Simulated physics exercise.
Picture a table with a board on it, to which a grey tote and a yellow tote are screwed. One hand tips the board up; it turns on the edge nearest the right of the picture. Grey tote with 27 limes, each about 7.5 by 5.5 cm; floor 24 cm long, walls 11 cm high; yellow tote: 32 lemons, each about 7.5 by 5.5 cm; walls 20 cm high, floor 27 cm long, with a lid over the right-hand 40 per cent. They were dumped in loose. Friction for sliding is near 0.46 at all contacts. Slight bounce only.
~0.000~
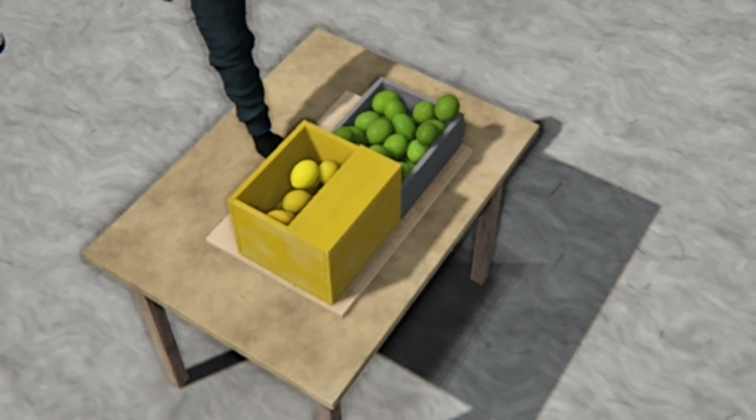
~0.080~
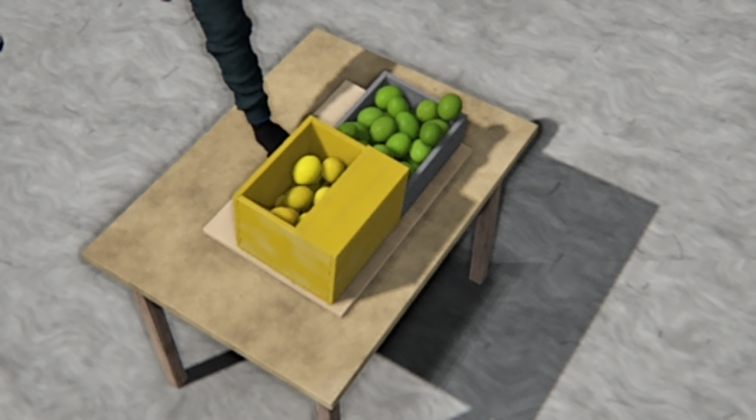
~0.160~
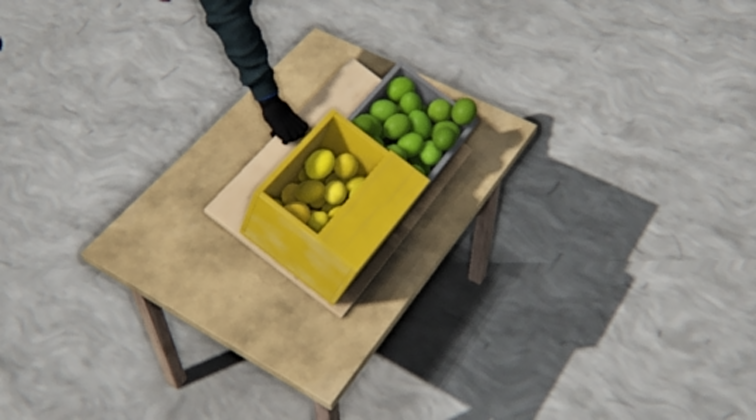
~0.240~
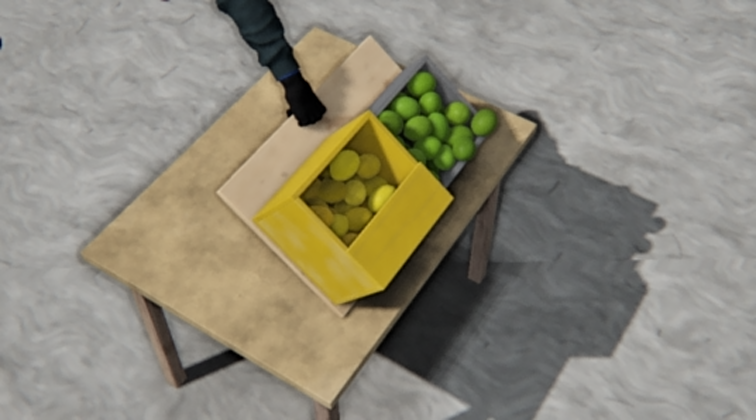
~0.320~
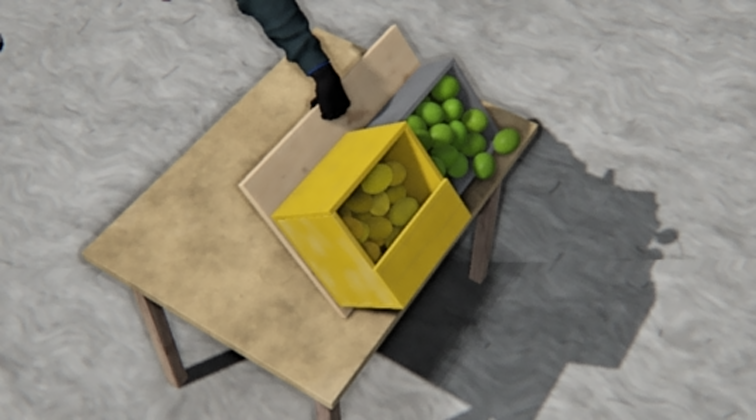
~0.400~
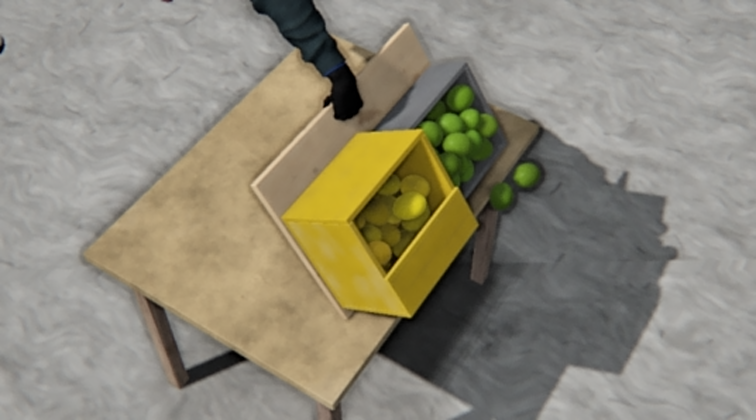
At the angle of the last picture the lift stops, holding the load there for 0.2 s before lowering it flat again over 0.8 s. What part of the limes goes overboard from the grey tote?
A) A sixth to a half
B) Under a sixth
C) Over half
A sixth to a half (A).
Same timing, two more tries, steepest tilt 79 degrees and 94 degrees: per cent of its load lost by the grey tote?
The first try gives 60 per cent and the second 100 per cent.
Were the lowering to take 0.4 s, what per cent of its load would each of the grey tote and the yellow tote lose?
Grey tote 30, yellow tote 0 per cent.
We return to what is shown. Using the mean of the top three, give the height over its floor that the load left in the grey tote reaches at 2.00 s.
Around 13 centimetres.
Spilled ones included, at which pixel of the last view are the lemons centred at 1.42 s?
Somewhere around pixel (333, 222).
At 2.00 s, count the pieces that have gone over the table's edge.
Around 10.
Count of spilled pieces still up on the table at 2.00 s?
The count is about 0.
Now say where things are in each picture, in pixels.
In the first frame (we follow the rim corner now nearest the camera, unless another is named), grey tote (by its farthest rim corner) at (384, 80); yellow tote at (325, 250); tilt 0°; nothing out yet.
Grey tote at (388, 74); yellow tote at (333, 254); tilt 6°, in the second frame.
Yellow tote at (354, 266); tilt 20°, in the third frame.
Yellow tote at (379, 284); tilt 37°, in the fourth frame.
Yellow tote at (399, 302); tilt 51°, in the fifth frame.
Yellow tote at (407, 311); tilt 57°; 2 out, the lowest lime at (527, 175), in the sixth frame.
After 0.66 s, tilt 56°; 7 of 27 out of the grey tote and 0 of 32 out of the yellow tote.
After 0.98 s, tilt 31°; 10 of 27 out of the grey tote and 0 of 32 out of the yellow tote.
After 1.42 s, tilt 0°; 10 of 27 out of the grey tote and 0 of 32 out of the yellow tote.
Outcome (at 2.00 s), 10 of 27 out of the grey tote and 0 of 32 out of the yellow tote. Asked share, 10 of 27, 37 per cent.
